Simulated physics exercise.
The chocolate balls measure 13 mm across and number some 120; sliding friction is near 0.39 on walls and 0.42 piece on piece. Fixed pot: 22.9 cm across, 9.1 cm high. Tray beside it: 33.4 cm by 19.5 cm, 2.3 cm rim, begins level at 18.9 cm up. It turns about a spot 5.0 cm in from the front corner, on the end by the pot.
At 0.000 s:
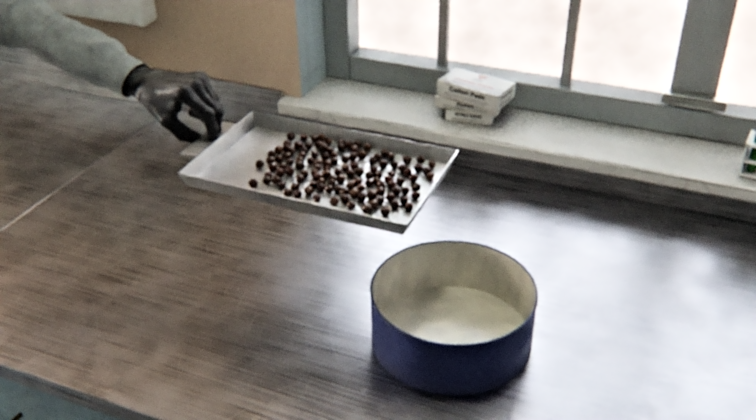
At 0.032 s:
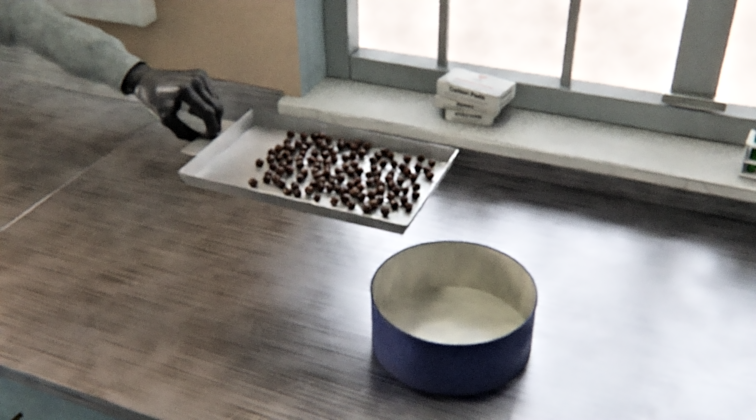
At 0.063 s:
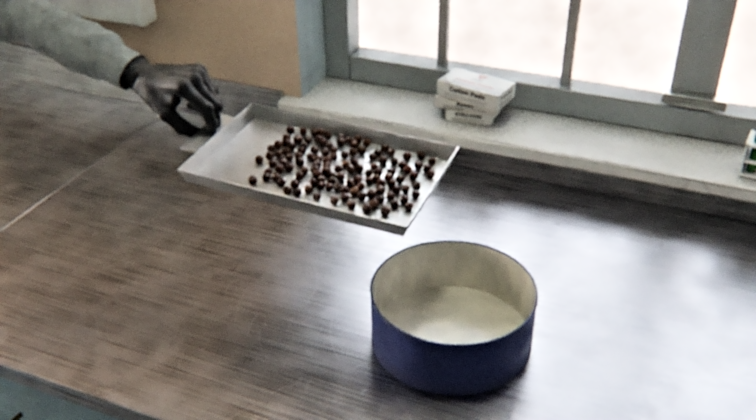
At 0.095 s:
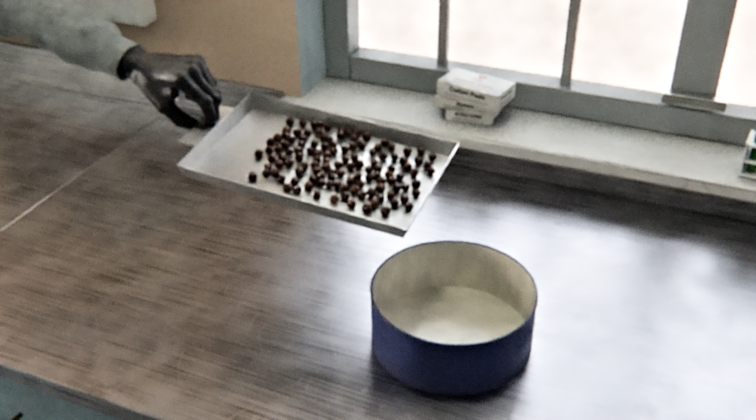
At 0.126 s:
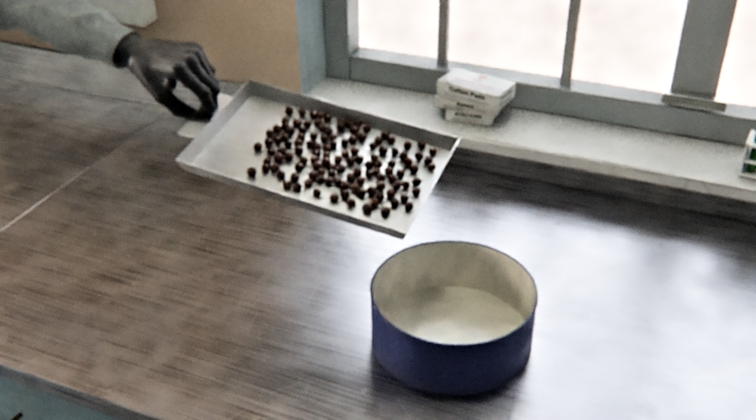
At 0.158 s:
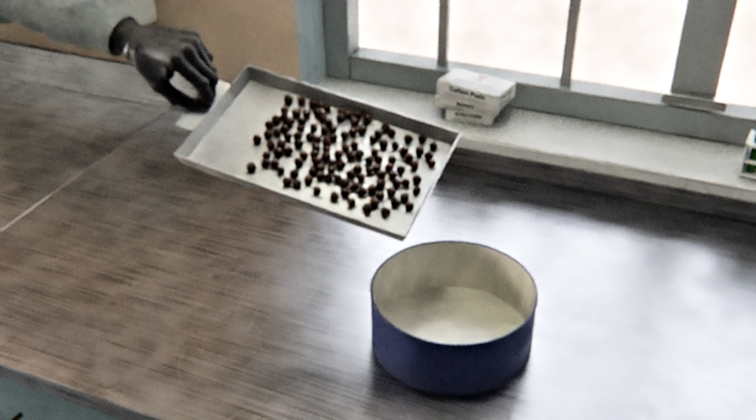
On a dark wooden counter beneath a window, a gloved hand at the left is by a shallow pale tray of small dark brown balls, held level above and beside a blue pot. The tray's left end rises, slowly and then faster, slanting it down toward the right, while the balls stay spread across it.
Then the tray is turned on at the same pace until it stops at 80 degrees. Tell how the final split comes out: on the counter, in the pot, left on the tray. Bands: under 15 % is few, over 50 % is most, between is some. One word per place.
Counter: Some, pot: Most, tray: Few.
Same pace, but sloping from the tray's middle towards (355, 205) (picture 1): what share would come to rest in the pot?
I'd estimate about 90 %.
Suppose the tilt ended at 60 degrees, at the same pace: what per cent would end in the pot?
35 per cent.
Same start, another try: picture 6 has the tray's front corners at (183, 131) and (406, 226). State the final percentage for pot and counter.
Pot: 100, counter: 0.
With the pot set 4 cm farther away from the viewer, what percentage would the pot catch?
In that case about 30 percent would end up there.
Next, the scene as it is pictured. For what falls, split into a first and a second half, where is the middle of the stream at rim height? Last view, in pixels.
I'd mark about (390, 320) for the first half and about (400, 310) for the second.
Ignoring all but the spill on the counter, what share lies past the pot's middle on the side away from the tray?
It comes to near 40 percent.
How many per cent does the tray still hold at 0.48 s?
Estimate: Near 100 in a hundred.
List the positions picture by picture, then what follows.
In the first picture, tray tilt 0 degrees, front corners at (185, 171) and (403, 220); middle of the pieces at (338, 172); pot at (454, 288).
In the second picture, tray tilt 1 degrees, front corners at (185, 170) and (403, 221); middle of the pieces at (338, 171).
In the third picture, tray tilt 3 degrees, front corners at (185, 168) and (403, 222); middle of the pieces at (338, 169).
In the fourth picture, tray tilt 6 degrees, front corners at (184, 163) and (403, 224), lowest corner right front; middle of the pieces at (338, 165).
In the fifth picture, tray tilt 11 degrees, front corners at (182, 158) and (404, 227), lowest corner right front; middle of the pieces at (338, 160).
In the sixth picture, tray tilt 17 degrees, front corners at (181, 152) and (404, 231), lowest corner right front; middle of the pieces at (338, 154); pot at (454, 288). The tray's pace is about 175 degrees a second.
After 0.35 s, tilt 50 degrees; the tray holds 100 %, the pot 0 %.
Then, at 0.48 s, tilt 72 degrees; the tray holds 100 %, the pot 0 %.
After 0.73 s, tilt 80 degrees; the tray holds 15 %, the pot 40 %.
In the end, at 1.9 s, counter 40 %, pot 60 %, tray 0 %.
